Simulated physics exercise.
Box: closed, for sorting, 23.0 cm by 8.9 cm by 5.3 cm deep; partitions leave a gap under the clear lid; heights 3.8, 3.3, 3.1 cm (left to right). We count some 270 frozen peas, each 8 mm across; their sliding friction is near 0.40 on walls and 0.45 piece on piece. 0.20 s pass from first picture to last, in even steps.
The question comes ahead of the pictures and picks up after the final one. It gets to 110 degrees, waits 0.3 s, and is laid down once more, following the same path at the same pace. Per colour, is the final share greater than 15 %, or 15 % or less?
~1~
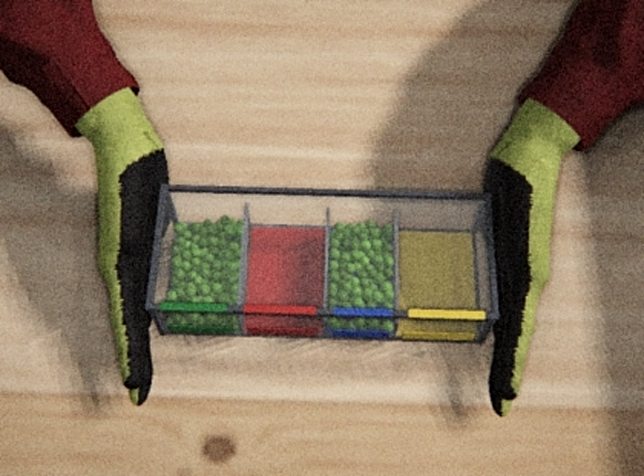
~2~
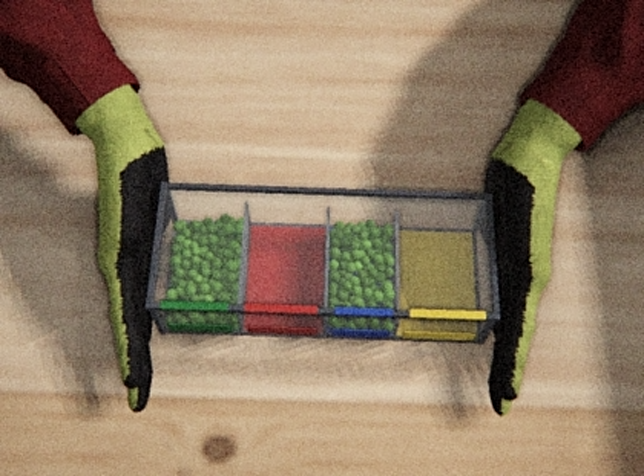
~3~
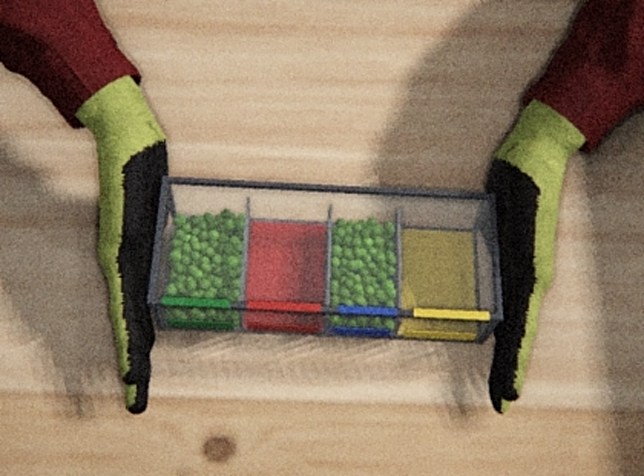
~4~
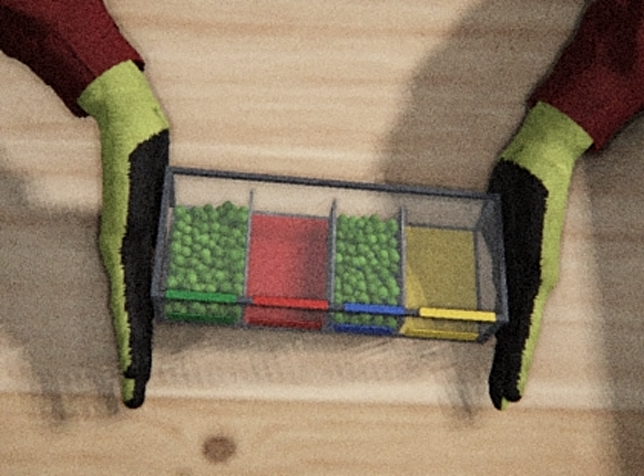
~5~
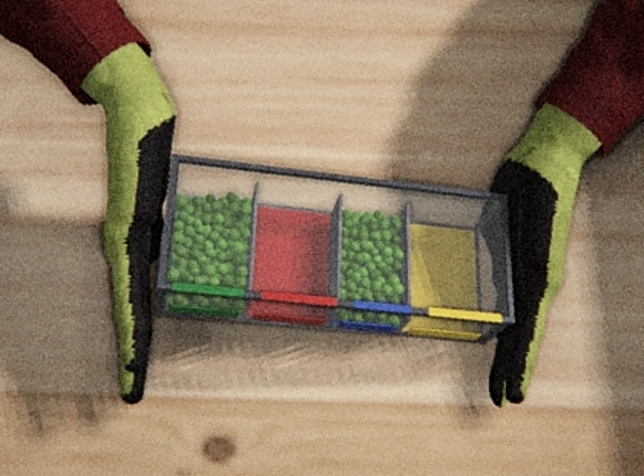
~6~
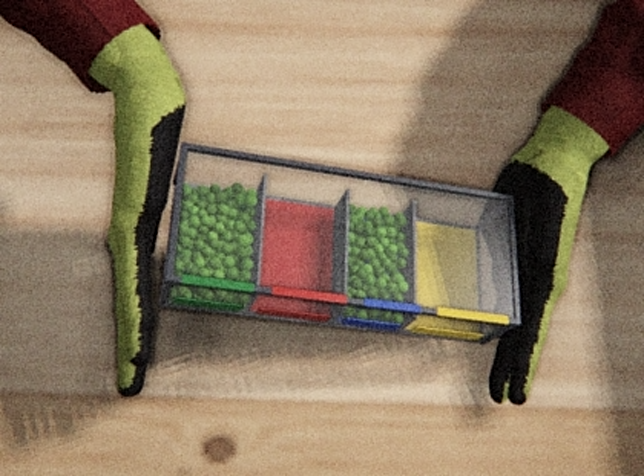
Outcome: Red: It'll probably finish at or short of fifteen percent of the pieces, blue: It'll probably finish at or short of fifteen percent of the pieces, green: It'll probably finish past fifteen percent of the pieces, yellow: It'll probably finish past fifteen percent of the pieces.
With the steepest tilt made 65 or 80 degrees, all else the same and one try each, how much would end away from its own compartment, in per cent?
Try one gives around 5 %, try two around 30 %.
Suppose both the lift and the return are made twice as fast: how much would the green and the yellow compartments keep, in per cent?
In that case green would keep 50 % and yellow would keep 50 %.
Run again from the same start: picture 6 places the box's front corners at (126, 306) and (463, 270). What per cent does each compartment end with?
That leaves red with 10 percent, blue with 0, green with 90 and yellow with 0 percent.
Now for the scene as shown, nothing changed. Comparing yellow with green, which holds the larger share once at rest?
The yellow one.
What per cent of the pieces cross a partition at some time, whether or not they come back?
65 per cent, give or take.
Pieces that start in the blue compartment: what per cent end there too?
Roughly 0 per cent.
Then, 1.07 s after the last picture, tilt 110 degrees; blue 5 %, green 40 %, yellow 50 %.
Then, 1.78 s after the last picture, tilt 58 degrees; red 5 %, green 35 %, yellow 60 %.
Then, 2.53 s after the last picture, tilt 0 degrees; red 5 %, green 35 %, yellow 60 %.
In the end, red 5 %, blue 0 %, green 35 %, yellow 60 %.
